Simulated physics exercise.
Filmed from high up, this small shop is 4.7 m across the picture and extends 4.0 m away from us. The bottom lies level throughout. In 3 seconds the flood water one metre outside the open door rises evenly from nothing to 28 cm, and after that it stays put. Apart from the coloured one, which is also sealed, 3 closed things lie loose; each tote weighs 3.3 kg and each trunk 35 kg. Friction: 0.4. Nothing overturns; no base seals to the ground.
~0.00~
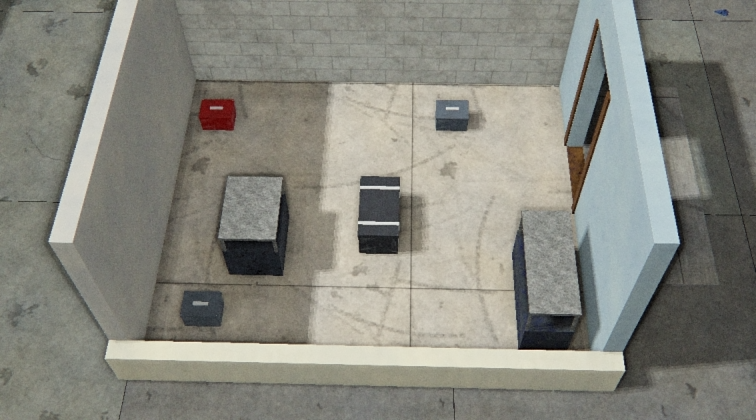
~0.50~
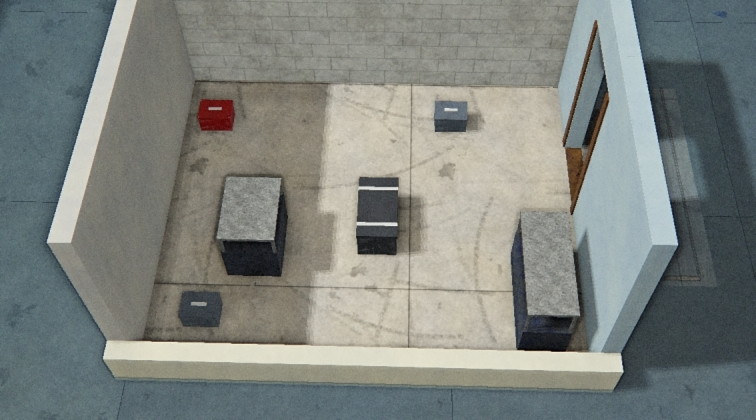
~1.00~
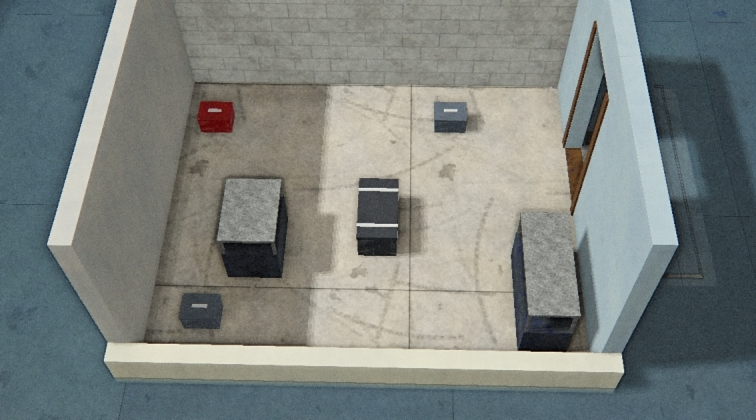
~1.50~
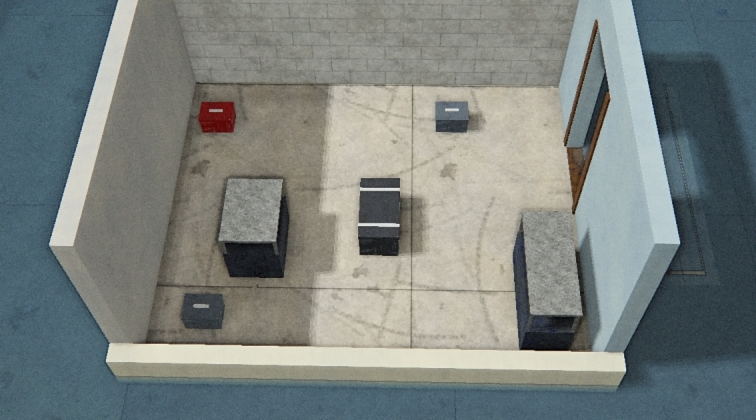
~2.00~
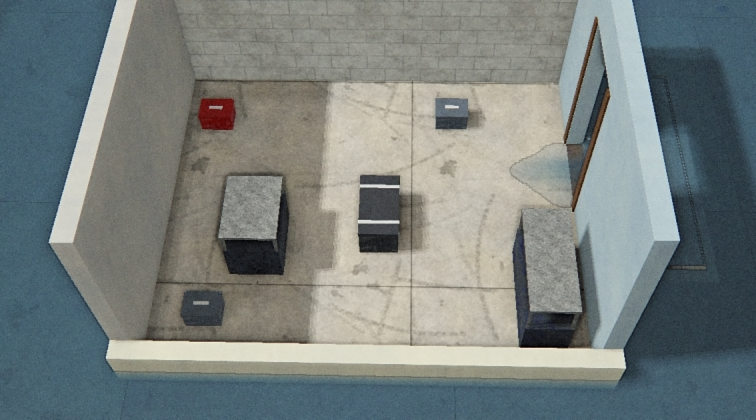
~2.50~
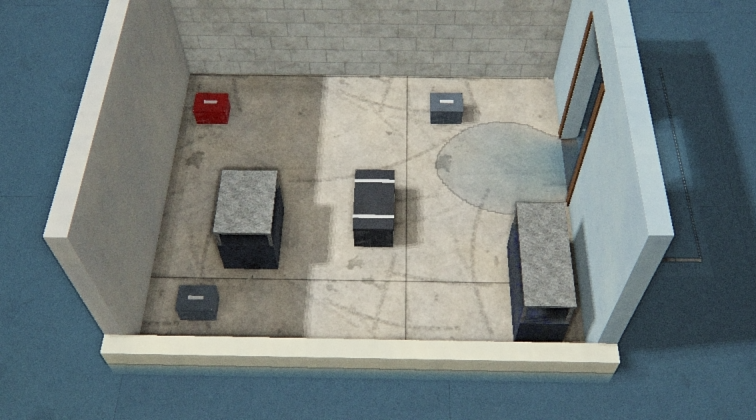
Water covered the ground outside a small walled shop, then came in through the opening on the right and spread across part of the floor, while the red box and everything else inside stayed put.
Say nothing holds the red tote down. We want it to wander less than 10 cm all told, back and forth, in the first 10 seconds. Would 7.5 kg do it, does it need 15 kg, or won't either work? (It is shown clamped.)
Neither figure is plenty.
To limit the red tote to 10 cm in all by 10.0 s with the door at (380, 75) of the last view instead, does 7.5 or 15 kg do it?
Result: Lighter option suffices.
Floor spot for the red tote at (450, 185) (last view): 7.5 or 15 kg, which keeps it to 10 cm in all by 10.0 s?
The answer: No weight will do.
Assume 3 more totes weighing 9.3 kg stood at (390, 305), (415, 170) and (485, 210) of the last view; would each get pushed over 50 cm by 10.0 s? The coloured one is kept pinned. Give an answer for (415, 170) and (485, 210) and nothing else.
The first is further, the second further.
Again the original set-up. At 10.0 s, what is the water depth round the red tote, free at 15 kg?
Around 15 cm.
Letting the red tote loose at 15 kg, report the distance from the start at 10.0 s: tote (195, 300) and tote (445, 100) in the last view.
40 cm, 350 cm.
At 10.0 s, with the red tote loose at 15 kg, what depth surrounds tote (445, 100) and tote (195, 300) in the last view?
I'd estimate 14 cm for the first and 15 cm for the second.
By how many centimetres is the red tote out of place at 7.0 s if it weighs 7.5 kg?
It would be some 60 cm from its spot.
After 3.5 s the red tote would be 0 cm from its start with 7.5 kg and 0 cm from its start with 15 kg; 0 cm of water round it then.
After 4.5 s the red tote would be 0 cm from its start with 7.5 kg and 0 cm from its start with 15 kg; 0 cm of water round it then.
After 7.0 s the red tote would be 70 cm from its start with 7.5 kg and 34 cm from its start with 15 kg; 13 cm of water round it then.
After 10.0 s the red tote would be 285 cm from its start with 7.5 kg and 218 cm from its start with 15 kg; 15 cm of water round it then.
